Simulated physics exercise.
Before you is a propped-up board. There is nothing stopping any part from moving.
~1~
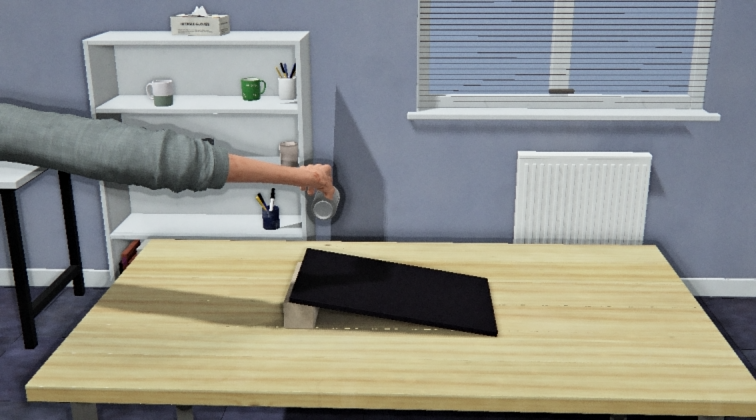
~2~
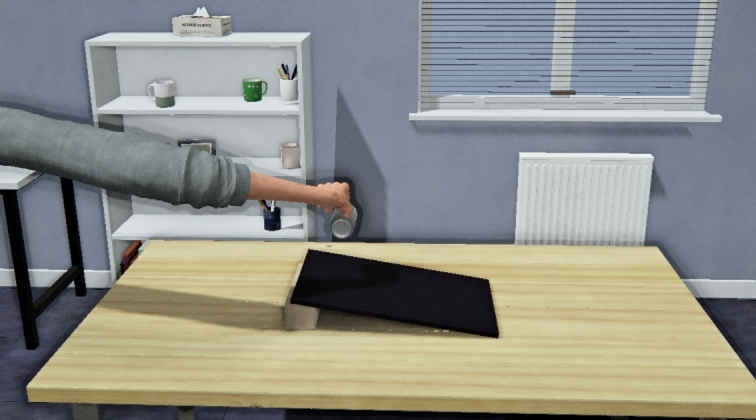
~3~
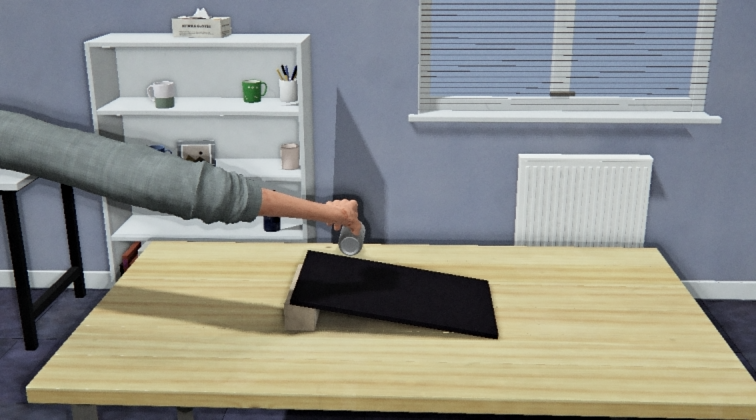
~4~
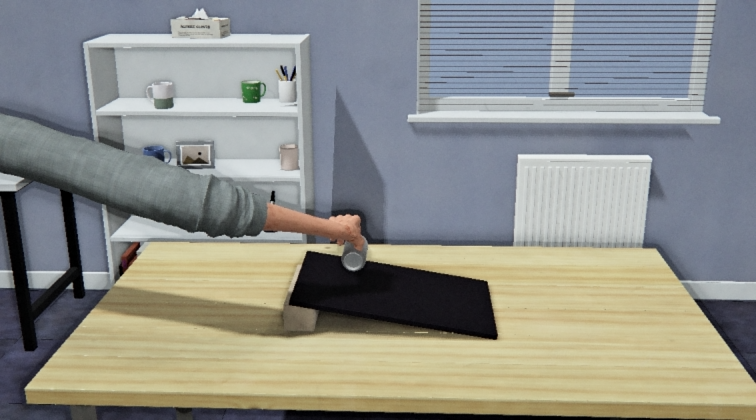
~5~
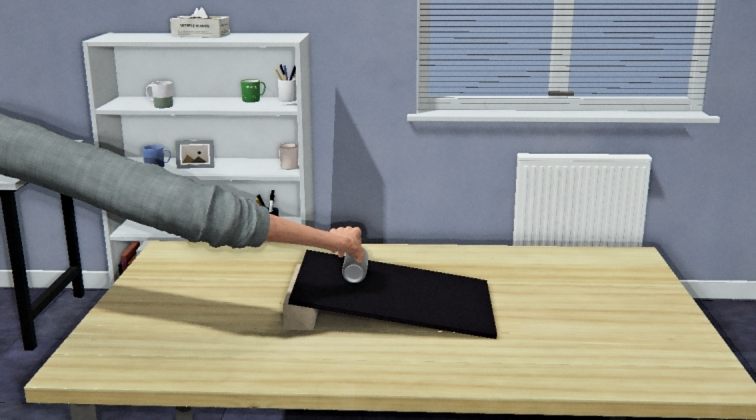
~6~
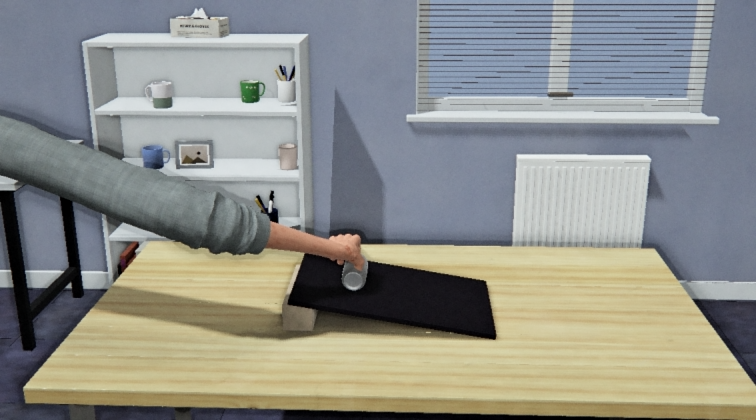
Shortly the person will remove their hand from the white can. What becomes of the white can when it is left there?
It travels down the board.
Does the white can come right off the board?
Result: The white can does not stay on top.
Then, 1.10 s past the last view, white can now off the board.
Then, 1.70 s past the last view, things are still on the move.
Finally, off the board, white can. The white can slides or rolls down.
